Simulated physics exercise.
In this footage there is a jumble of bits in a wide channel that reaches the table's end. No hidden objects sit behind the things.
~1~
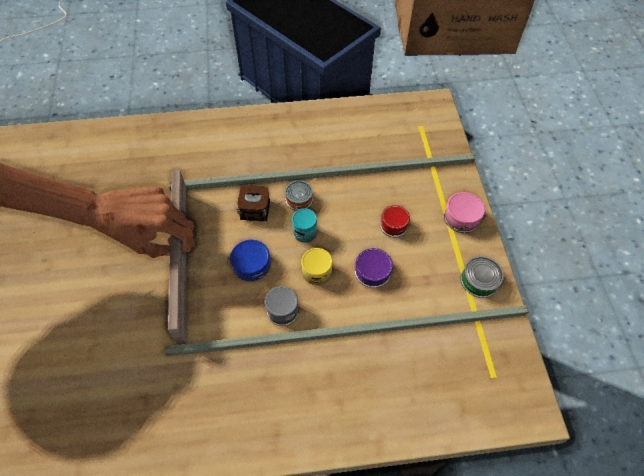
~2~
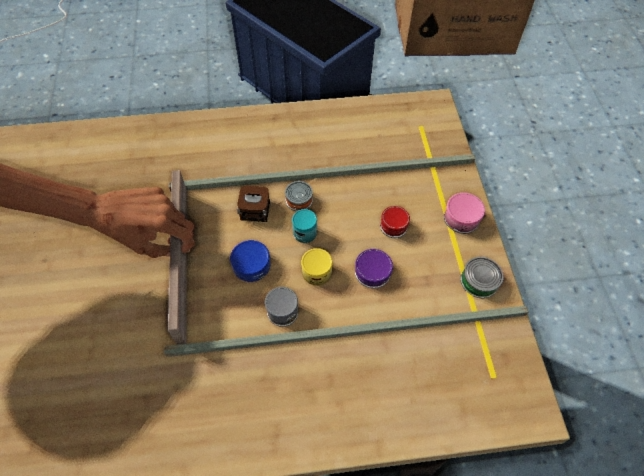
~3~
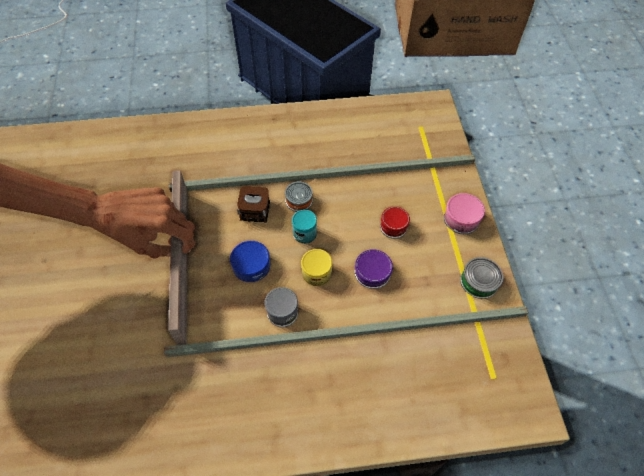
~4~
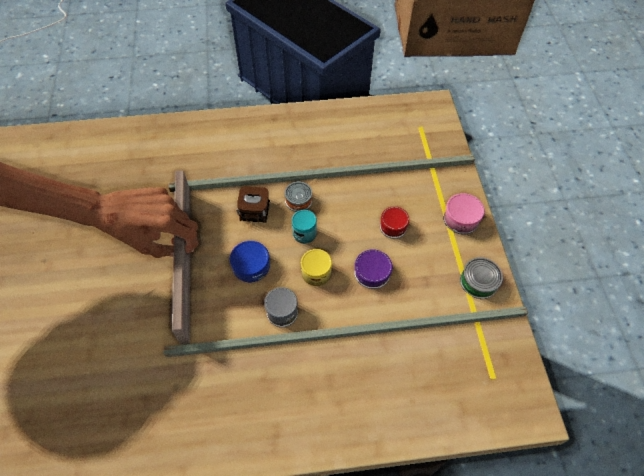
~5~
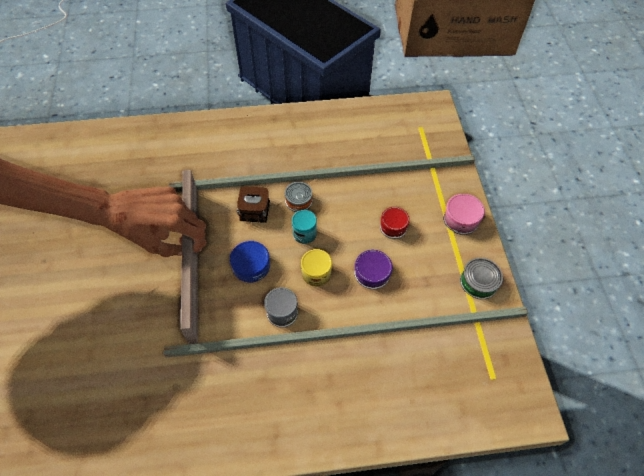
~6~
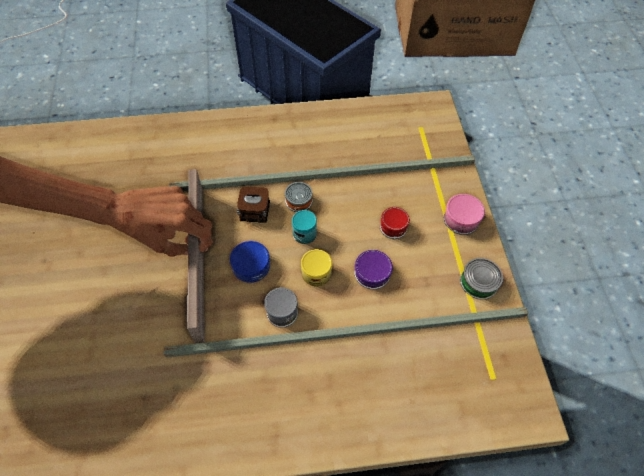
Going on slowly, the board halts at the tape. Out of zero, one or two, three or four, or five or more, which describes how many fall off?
I predict exactly one or two will slip off.
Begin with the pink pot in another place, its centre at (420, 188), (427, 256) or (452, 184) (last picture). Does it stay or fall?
Spot by spot, it drops away, then drops away, then drops away.
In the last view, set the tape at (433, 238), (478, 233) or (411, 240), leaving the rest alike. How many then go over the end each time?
1, 5, 0.
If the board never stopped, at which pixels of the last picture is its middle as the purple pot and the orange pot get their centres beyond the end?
First one: Around (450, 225). Other one: Around (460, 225).
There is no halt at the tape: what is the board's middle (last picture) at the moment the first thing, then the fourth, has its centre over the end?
At (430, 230) for the first, at (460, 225) for the fourth.
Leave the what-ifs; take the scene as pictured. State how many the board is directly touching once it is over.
Contact count: 5.
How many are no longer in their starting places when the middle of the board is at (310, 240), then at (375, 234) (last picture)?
By then 7, and later 8.
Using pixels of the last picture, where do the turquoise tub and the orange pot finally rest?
The turquoise tub settles near (459, 208); as for the orange pot, near (478, 180).
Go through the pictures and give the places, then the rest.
Pink pot (464, 213); green pot (482, 277); red tin (395, 222); board (179, 253); tape (452, 234), in the first picture.
Green pot (482, 278); blue tub (251, 261), in the second picture.
Red tin (395, 223); grey tin (282, 307), in the third picture.
Pink pot (463, 214); board (182, 253), in the fourth picture.
Green pot (481, 279); brown case (254, 205), in the fifth picture.
Pink pot (464, 214); green pot (481, 279); red tin (394, 223); board (196, 252); tape (452, 236), in the sixth picture.
A little later, none off yet; pink pot at rest near (464, 214); green pot at rest near (481, 279); red tin at rest near (394, 223).
Next, none off yet; pink pot shifted a little near (481, 213); green pot moving near (490, 284); red tin shifted well along near (449, 215).
When it is over, the number that fall off is one or two; down, pink pot.
